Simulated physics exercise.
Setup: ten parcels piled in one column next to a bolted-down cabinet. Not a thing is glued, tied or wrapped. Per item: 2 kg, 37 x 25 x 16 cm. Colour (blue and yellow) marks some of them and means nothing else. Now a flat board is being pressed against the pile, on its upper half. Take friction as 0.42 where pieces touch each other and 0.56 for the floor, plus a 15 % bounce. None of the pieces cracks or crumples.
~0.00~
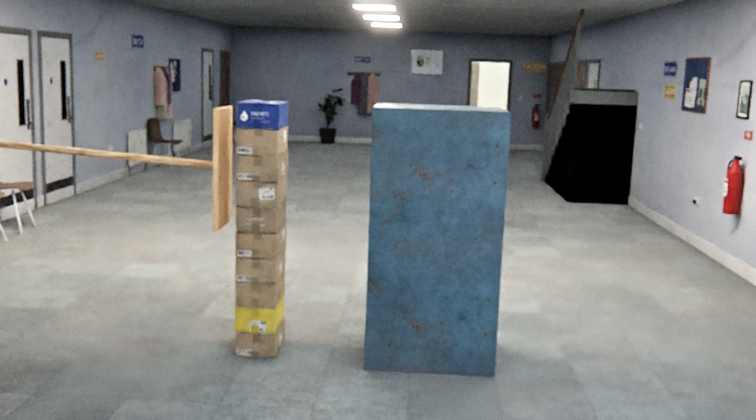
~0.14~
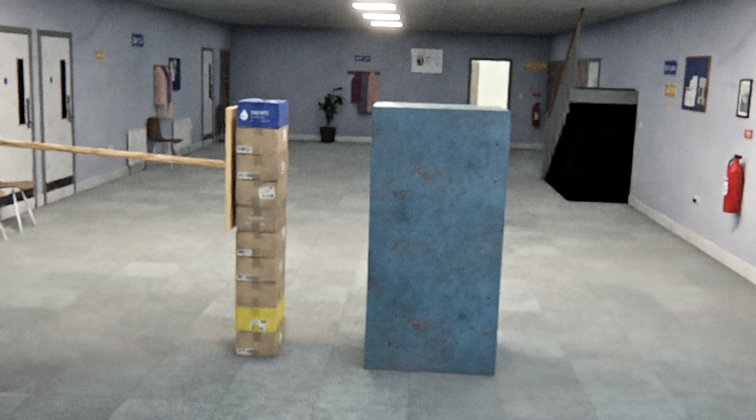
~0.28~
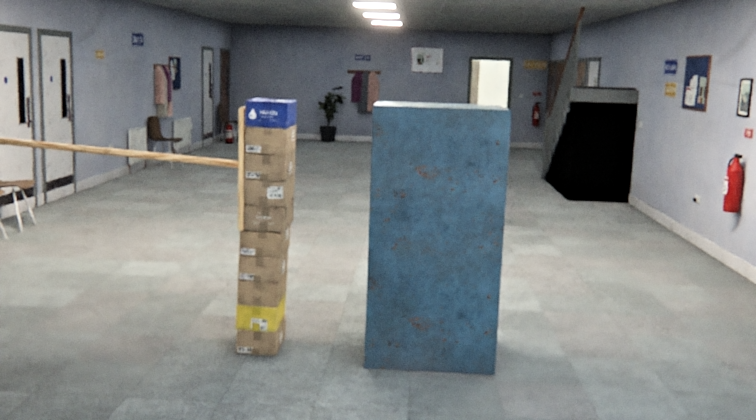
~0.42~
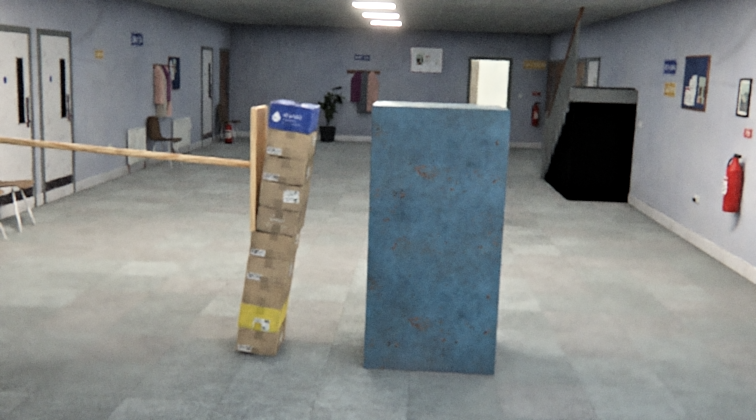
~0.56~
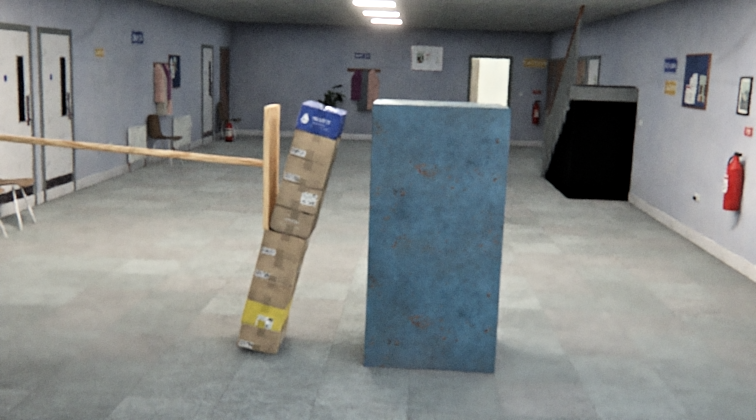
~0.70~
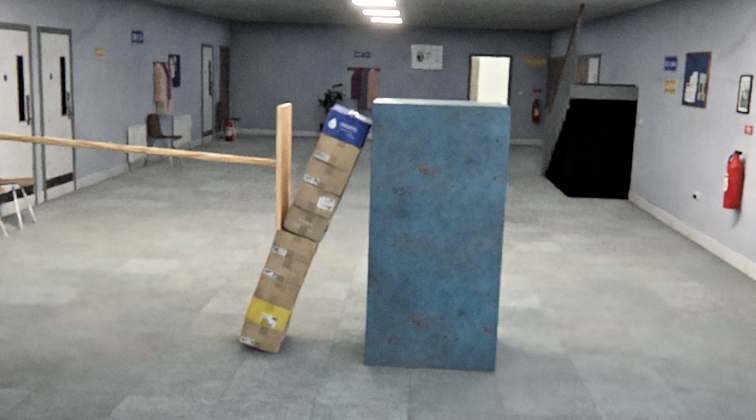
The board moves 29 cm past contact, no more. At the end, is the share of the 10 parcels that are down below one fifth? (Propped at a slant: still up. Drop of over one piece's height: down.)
Yes, it is below a fifth.
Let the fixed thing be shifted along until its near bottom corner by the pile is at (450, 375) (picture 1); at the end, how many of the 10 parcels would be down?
I reckon the answer is 5.
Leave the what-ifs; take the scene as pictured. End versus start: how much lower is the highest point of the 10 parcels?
About 4 cm lower.
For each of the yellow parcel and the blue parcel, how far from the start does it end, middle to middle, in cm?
Net displacement (cm): Yellow = 10; blue = 55.
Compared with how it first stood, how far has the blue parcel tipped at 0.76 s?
Rotation: Approx. 20°.
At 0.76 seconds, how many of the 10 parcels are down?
It's 0 by that point.
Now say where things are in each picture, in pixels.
In the first frame (each place is the centre of the face we see best), board (215, 154) 11 cm short; yellow parcel (255, 321); blue parcel (258, 116); all as stacked.
In the second frame, board (228, 153) 32 mm short; blue parcel (258, 115).
In the third frame, board (241, 153) 43 mm in; blue parcel (266, 115) moved 49 mm; 7 have shifted.
In the fourth frame, board (253, 154) 12 cm in; blue parcel (290, 118) tilted 7°; yellow parcel (259, 318) tilted 8°; steepest lean 8°, the parcel at (263, 295); 10 have shifted.
In the fifth frame, board (266, 152) 19 cm in; blue parcel (319, 122) tilted 14°; yellow parcel (263, 316) tilted 13°; steepest lean 14°, the parcel at (312, 148); 10 have shifted.
In the sixth frame, board (279, 152) 27 cm in; blue parcel (346, 128) tilted 21°, 8 cm lower; yellow parcel (267, 315) tilted 19°; 10 have shifted.
By 0.76 s, none of the 10 parcels down, 10 disturbed; blue parcel tilted 20°, 8 cm lower; yellow parcel tilted 20°.
When it is over (1.8 s), none of the 10 parcels down, 10 disturbed; yellow parcel tilted 20°; blue parcel tilted 20°, 9 cm lower. That is 0 per cent. In pixels of the last frame, middles, yellow parcel near (273, 305), blue parcel near (351, 127).
